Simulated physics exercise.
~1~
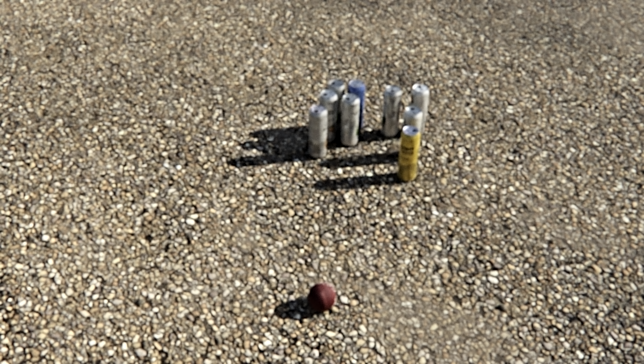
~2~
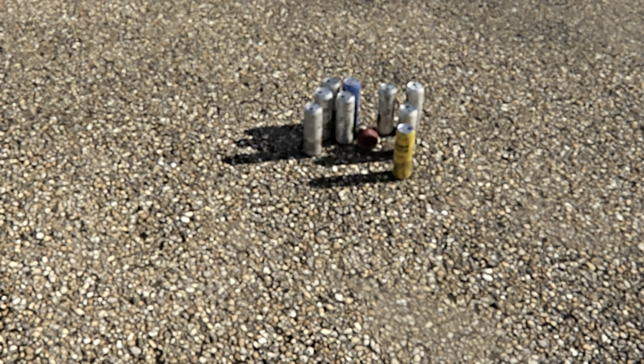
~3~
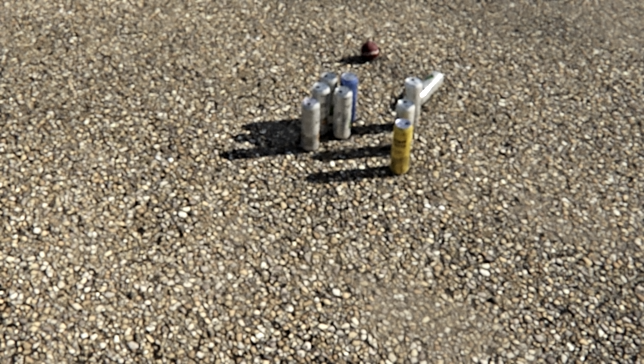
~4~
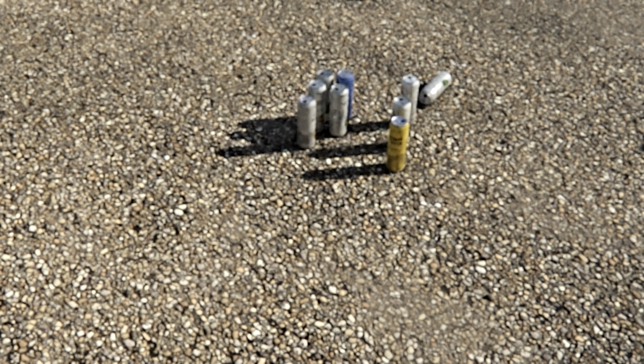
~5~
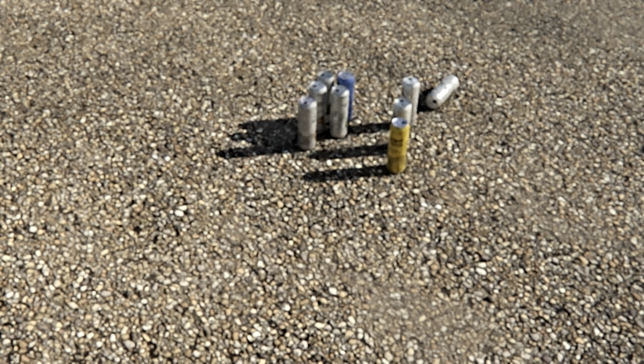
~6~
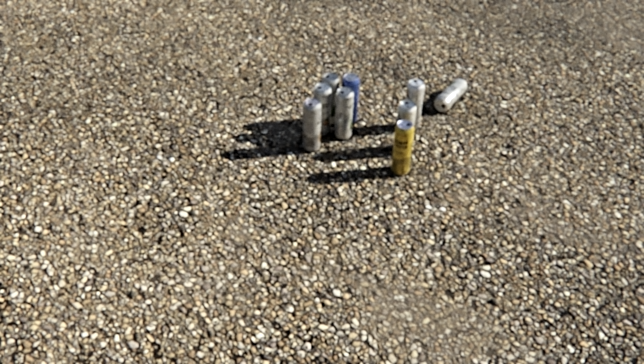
At first, a small dark red ball sits in the foreground on sunlit pebbly ground, short of a loose cluster of upright silver, blue and yellow tubes that cast long shadows to the left. The ball travels away from the viewer and reaches the gap between the left and right groups. It passes through to the far side, and a silver tube on the right topples over. The ball then goes out of view while the fallen tube shifts a little to the right. Finally, that tube lies on its side behind the others, which remain standing, including the blue and yellow ones.
